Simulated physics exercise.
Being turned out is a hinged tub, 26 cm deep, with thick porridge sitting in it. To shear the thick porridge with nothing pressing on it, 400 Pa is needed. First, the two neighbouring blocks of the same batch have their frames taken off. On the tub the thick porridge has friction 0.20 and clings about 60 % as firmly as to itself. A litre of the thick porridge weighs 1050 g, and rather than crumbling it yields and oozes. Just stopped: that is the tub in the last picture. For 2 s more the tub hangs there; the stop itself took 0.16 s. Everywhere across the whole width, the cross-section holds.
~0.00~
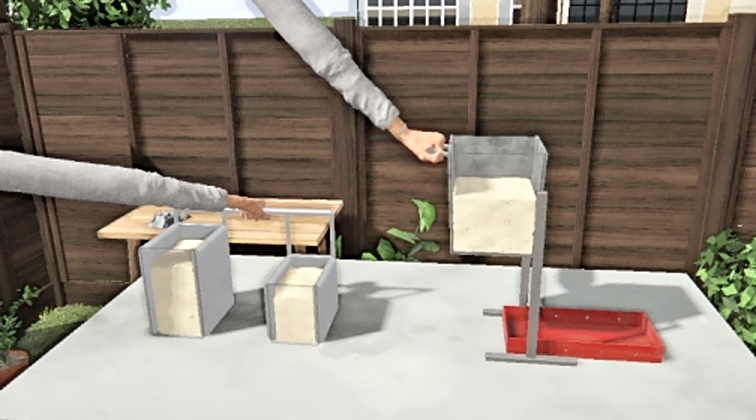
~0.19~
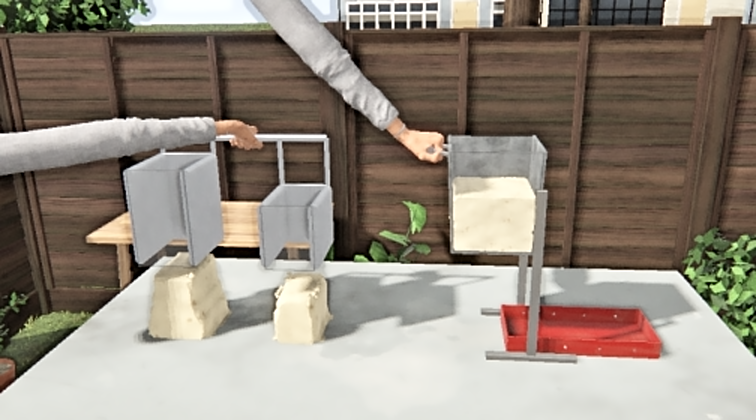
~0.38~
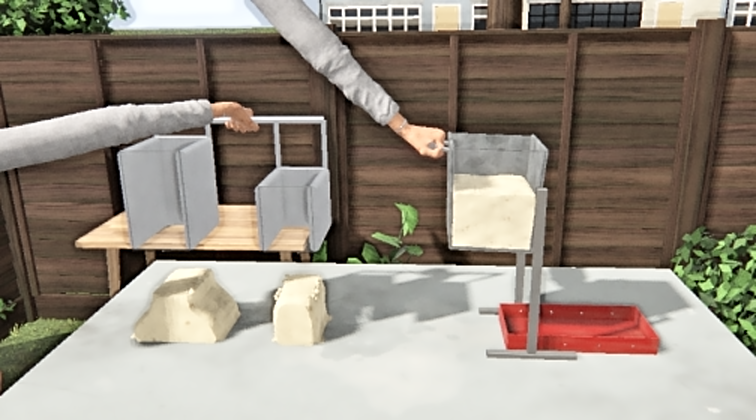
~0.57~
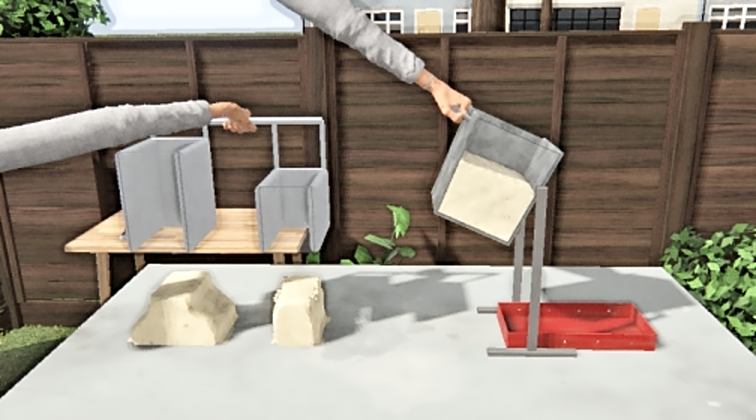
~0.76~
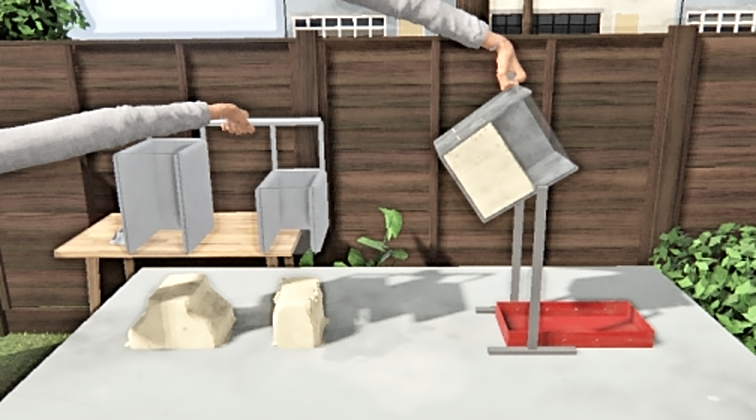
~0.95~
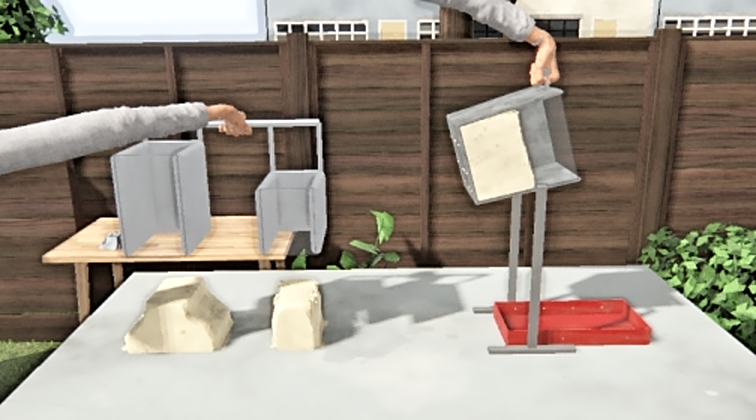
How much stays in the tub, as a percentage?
100 %.
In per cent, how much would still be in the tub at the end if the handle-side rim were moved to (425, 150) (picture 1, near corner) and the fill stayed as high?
100 %.
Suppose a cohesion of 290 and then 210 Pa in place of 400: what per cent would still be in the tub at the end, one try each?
First try roughly 100 per cent, second try roughly 100 per cent.
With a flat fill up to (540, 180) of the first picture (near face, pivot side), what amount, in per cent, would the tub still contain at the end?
Roughly 100 per cent would still be in the tub at the end.
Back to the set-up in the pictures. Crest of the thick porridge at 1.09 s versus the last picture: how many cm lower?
Roughly 1 cm.
After 1.09 s, the tub is at 75 degrees and holds 100 %.
After 1.26 s, the tub is at 75 degrees and holds 100 %.
After 1.43 s, the tub is at 75 degrees and holds 100 %.
After 1.60 s, the tub is at 75 degrees and holds 100 %.
After 2.95 s, the tub is at 75 degrees and holds 100 %.
